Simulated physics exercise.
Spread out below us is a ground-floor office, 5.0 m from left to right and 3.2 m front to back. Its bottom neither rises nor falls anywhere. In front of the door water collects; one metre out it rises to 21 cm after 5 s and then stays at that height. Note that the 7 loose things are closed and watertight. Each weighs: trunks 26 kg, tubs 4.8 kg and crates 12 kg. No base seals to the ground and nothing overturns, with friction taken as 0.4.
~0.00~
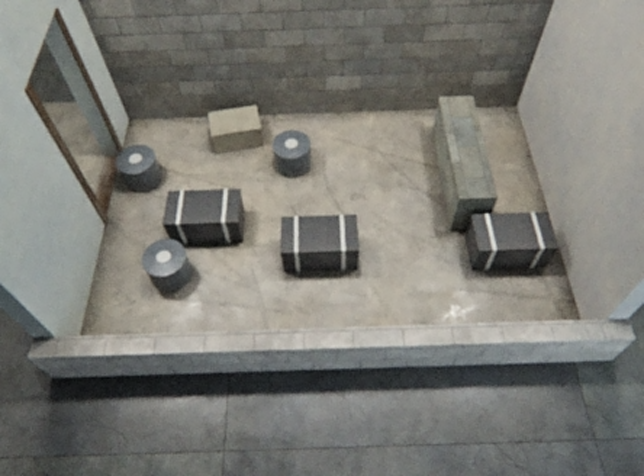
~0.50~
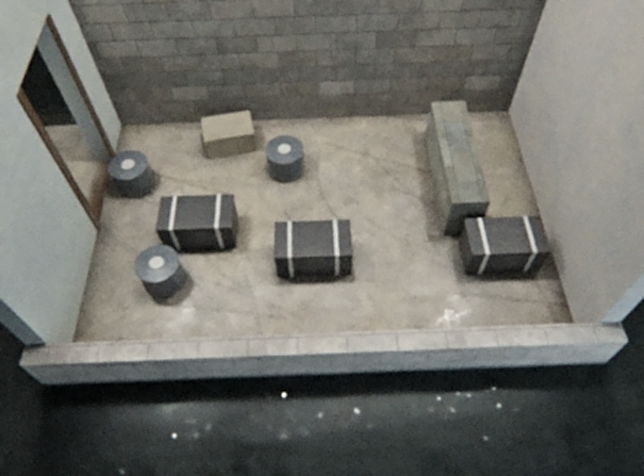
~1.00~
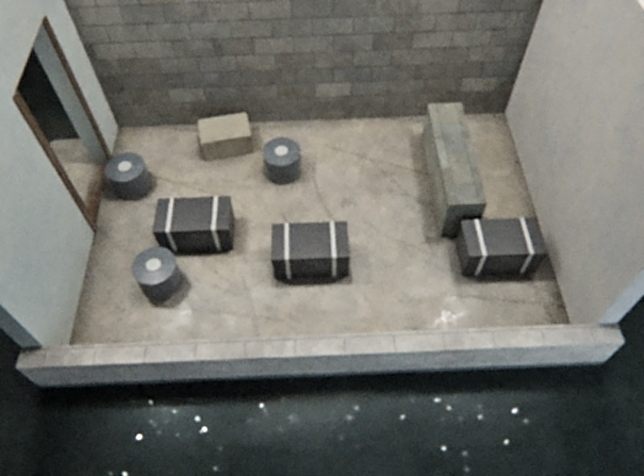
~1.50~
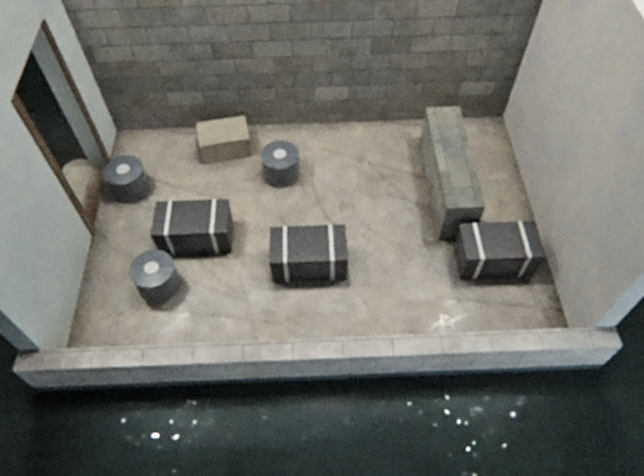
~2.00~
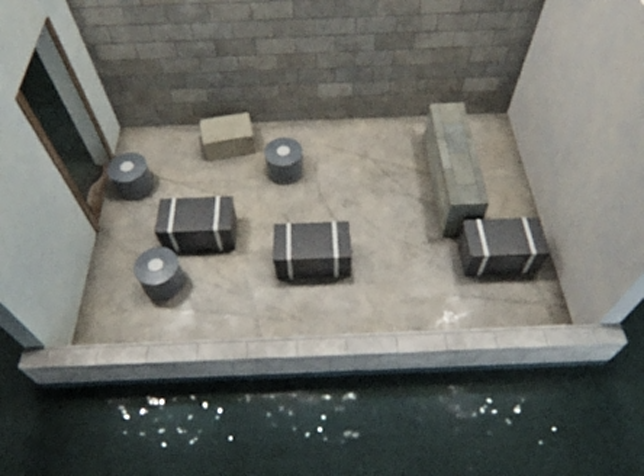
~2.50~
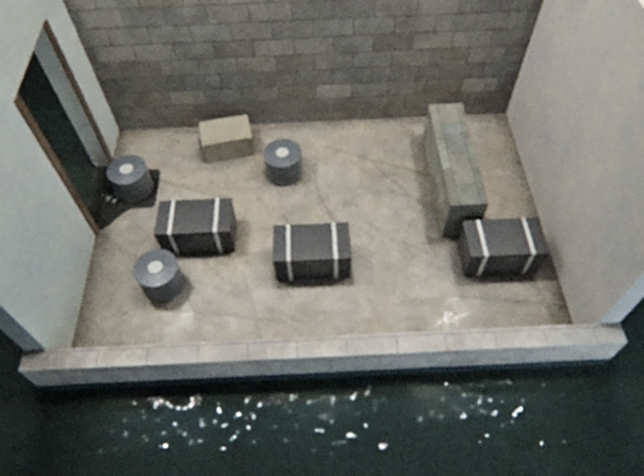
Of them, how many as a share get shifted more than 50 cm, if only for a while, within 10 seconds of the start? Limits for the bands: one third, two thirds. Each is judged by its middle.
It falls in the middle third.
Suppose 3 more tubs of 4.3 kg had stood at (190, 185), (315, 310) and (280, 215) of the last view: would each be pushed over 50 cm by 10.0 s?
First exceeds it, second stays within it, third exceeds it.
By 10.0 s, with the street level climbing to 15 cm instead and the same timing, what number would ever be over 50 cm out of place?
With that change, 3 of them.
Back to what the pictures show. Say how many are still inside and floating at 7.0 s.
Answer: 3.
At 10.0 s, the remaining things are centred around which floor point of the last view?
I'd say about (347, 227) in the last view.
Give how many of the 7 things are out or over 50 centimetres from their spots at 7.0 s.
Answer: 3.
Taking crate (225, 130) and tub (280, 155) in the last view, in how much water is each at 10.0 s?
Depth approx. 13 cm / 9 cm.
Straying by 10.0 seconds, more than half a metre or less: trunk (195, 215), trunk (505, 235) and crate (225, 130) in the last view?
Within, within, beyond.
After 3.5 s 1 of 7 are over 50 cm from their spots; 0 afloat.
After 4.5 s 1 of 7 are over 50 cm from their spots; 0 afloat.
After 7.0 s 3 of 7 are over 50 cm from their spots; 3 afloat.
After 10.0 s 4 of 7 are over 50 cm from their spots, and 4 have been at some point; 3 afloat.
